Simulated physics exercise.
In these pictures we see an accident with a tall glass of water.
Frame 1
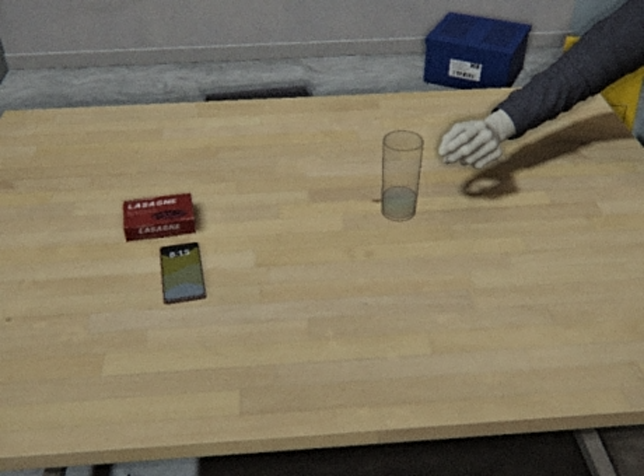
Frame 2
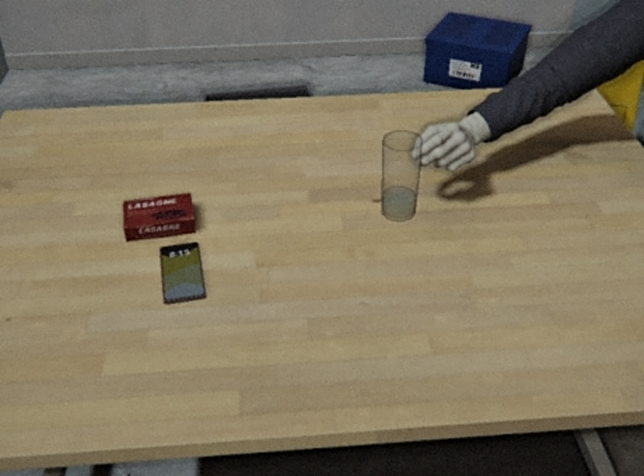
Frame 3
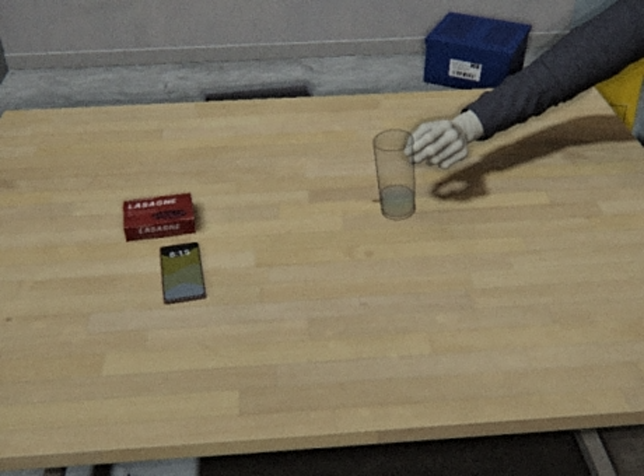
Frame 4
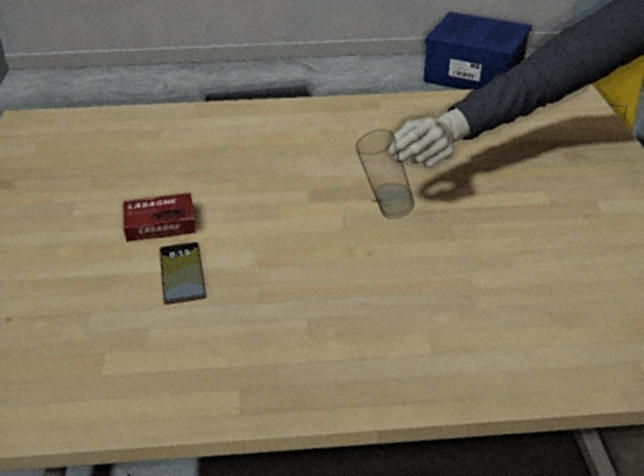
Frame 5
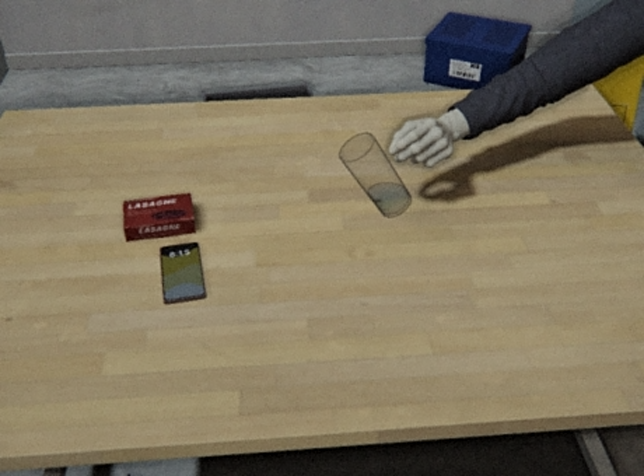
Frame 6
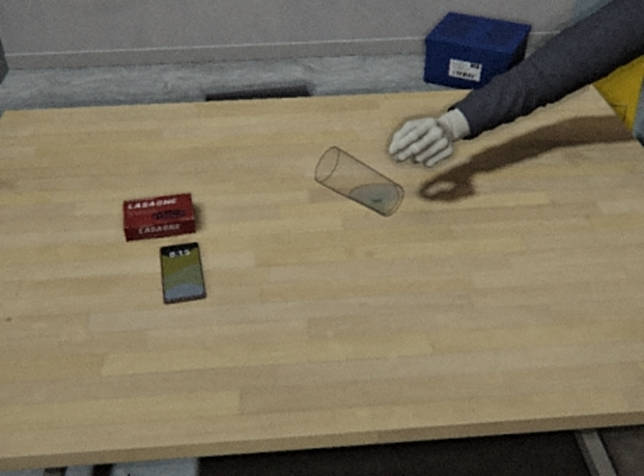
In the video, a pale hand reaches in from the right and pushes the upper part of a tall glass holding some water, and the glass tilts steeply leftward while a red packet and a phone lie still.
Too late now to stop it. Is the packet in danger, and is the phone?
Check the packet: It is left wet. Check the phone: It is left wet.
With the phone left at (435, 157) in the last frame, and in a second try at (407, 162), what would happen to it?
Where first placed it is not touched, where next placed it is not touched.
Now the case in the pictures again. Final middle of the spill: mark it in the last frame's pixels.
The centre comes to rest around (205, 230).
Shortly, the puddle covers about as much as a saucer; the packet is soaking at its edge; the phone is soaking at its edge.
Then, the puddle covers about as much as a plate; the packet is soaking at its edge; the phone is soaking at its edge.
At the finish, the puddle covers about as much as a plate; the packet is soaking at its edge; the phone is soaking at its edge.
